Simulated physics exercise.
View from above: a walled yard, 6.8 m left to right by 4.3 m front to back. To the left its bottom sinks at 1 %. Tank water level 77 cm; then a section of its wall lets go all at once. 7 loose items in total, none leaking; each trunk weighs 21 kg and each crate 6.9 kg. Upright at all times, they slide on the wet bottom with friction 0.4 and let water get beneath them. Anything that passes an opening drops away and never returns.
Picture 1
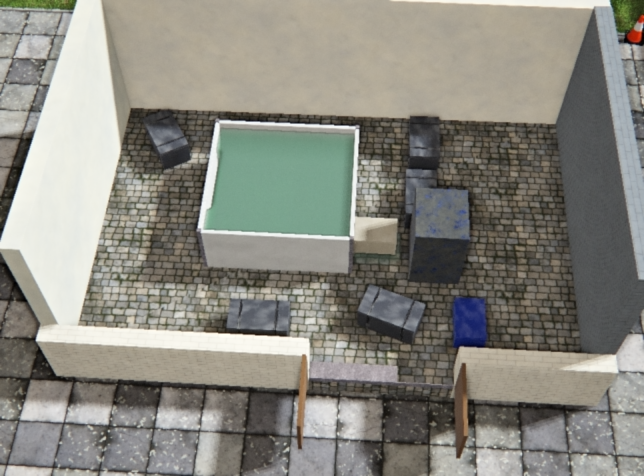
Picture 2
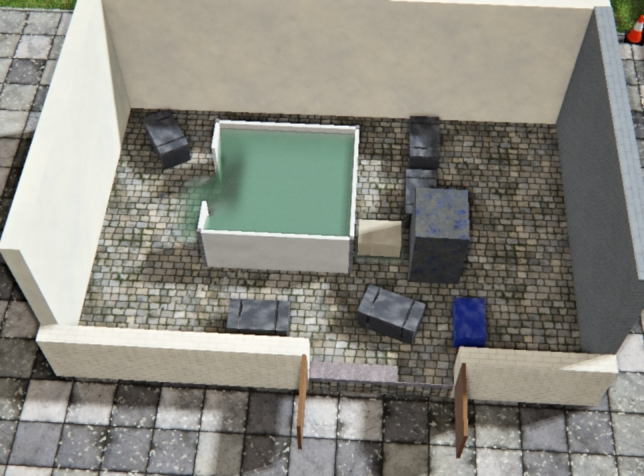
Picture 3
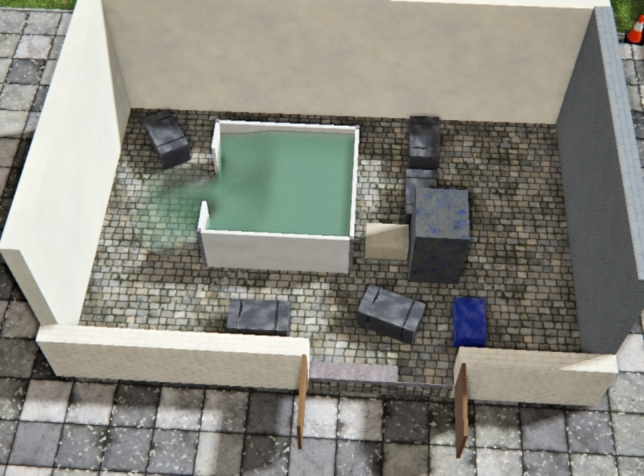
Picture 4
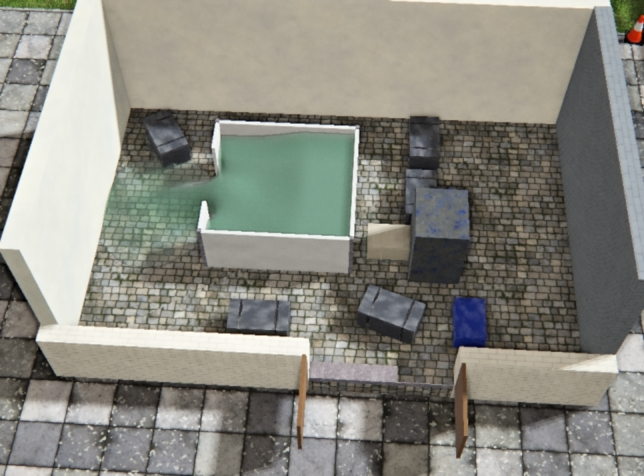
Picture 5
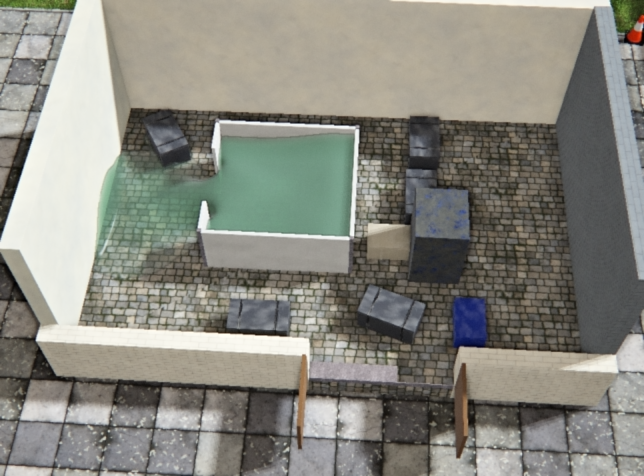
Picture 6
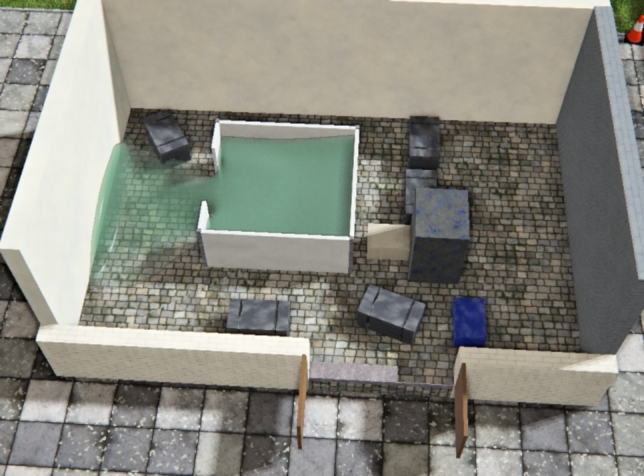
The clip shows a walled yard with a water-filled tank, dark blocks and a blue crate; an opening appears in the tank's left side, and greenish water pours out, spreads across the paving and reaches the left wall.
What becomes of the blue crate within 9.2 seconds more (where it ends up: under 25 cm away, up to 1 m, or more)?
Odds are it gets pushed a bit.
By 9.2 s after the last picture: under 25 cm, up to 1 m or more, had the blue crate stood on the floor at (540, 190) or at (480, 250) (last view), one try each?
First it is swept away, then it is swept away.
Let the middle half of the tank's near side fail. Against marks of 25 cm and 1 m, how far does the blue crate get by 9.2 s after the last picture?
From there, the blue crate gets swept far.
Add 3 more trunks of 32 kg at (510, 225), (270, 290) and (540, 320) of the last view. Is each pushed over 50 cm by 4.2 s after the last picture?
Answers, first to last: Not exceeding, exceeding, not exceeding.
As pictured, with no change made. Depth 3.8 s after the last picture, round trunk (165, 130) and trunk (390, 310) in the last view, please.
Depth approx. 12 cm / 6 cm.
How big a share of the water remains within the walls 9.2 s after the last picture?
About 88 in a hundred parts of the water.
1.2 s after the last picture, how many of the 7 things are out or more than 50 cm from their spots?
The number comes to 1.
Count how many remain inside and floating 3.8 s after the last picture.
Count at that moment: 2.
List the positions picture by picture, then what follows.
In the first picture, the blue crate at (471, 318), on the bottom; 3.8 m2 under water; 0 of 7 have shifted.
In the second picture, the blue crate at (471, 318) rests on the ground; water covers 4.5 m2; 1 of 7 have shifted.
In the third picture, the blue crate at (471, 318), on the bottom; 5.4 m2 under water; 1 of 7 have shifted.
In the fourth picture, the blue crate at (471, 318), on the bottom; 6.4 m2 under water; 1 of 7 have shifted.
In the fifth picture, the blue crate at (471, 318) rests on the ground; 6.8 m2 under water; 1 of 7 have shifted.
In the sixth picture, the blue crate at (471, 318) rests on the ground; water covers 7.1 m2; 1 of 7 have shifted.
Then, 1.2 s after the last picture the blue crate is near (471, 318), 0.0 m from its start, aground; 0 of 7 are out; 0 afloat.
Then, 3.8 s after the last picture the blue crate is near (518, 315), 0.6 m from its start, aground; 0 of 7 are out; 2 afloat.
Then, 6.2 s after the last picture the blue crate is near (551, 281), 1.2 m from its start, afloat; 0 of 7 are out; 6 afloat.
Then, 9.2 s after the last picture the blue crate is near (503, 281), 0.7 m from its start, afloat; 1 of 7 are out; 6 afloat.
